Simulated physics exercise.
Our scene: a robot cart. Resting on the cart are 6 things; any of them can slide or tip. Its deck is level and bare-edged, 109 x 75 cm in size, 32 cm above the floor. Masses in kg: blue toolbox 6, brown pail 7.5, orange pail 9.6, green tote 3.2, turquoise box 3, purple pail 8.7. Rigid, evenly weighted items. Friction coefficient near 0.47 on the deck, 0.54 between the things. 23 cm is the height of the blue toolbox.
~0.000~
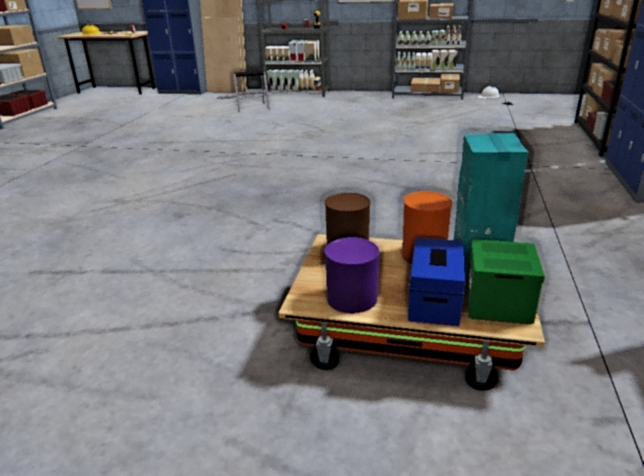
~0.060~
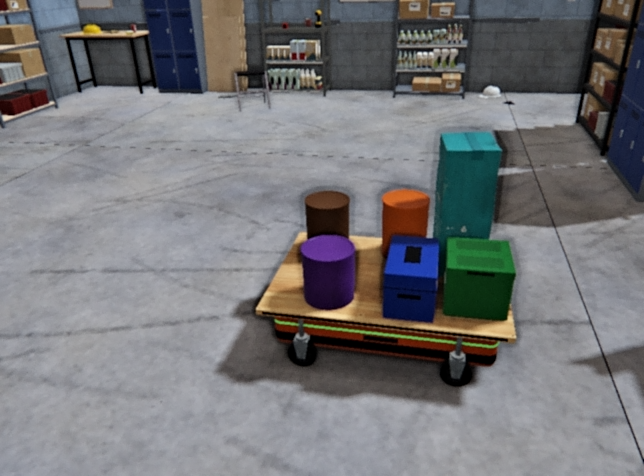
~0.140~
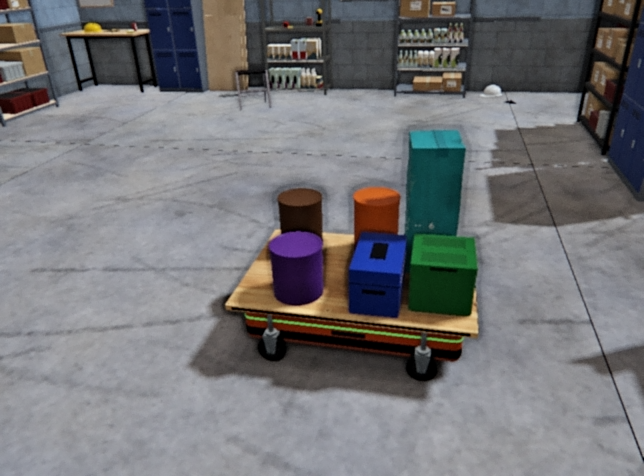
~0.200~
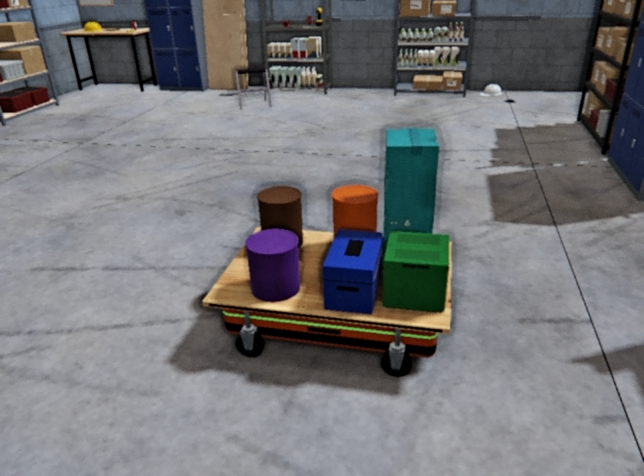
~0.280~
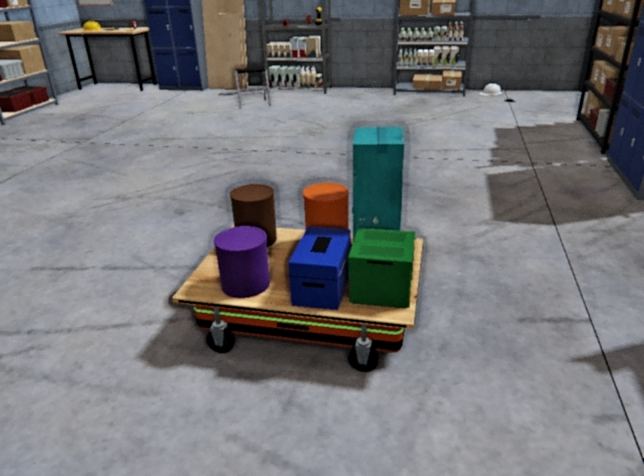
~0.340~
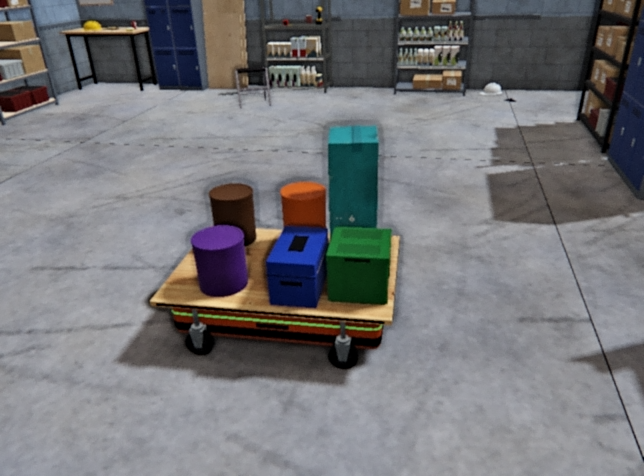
Flat wheeled cart carrying purple, brown and orange pails, blue toolbox, green tote and tall turquoise box rolling left across concrete floor.
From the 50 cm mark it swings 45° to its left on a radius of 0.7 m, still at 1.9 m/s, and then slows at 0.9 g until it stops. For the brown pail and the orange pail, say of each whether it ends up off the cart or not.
Brown pail: Yes; orange pail: Yes.
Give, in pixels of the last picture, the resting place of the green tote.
About (153, 309).
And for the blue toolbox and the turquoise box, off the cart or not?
Once it settles, the blue toolbox keeps within bounds; as for the turquoise box, it has gone out of bounds.
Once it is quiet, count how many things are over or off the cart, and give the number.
The count is 3.
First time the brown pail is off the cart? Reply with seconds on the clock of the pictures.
Answer: Near 0.5 s.
Around 0.54 s, cart 103 cm along, turned 31°; brown pail now off the cart; orange pail shifted 14 cm near (215, 223); purple pail at 3° to upright.
Around 0.94 s, cart 155 cm along, turned 45°, stopped; orange pail now off the cart; turquoise box at 11° to upright; purple pail shifted 40 cm.
Around 1.34 s, cart 155 cm along, turned 45°, stopped; turquoise box on its side; purple pail at 6° to upright; blue toolbox shifted 23 cm.
Finally (2.0 s), off the cart, brown pail, orange pail and turquoise box; not toppled but over 10 cm from the start, blue toolbox, green tote and purple pail.
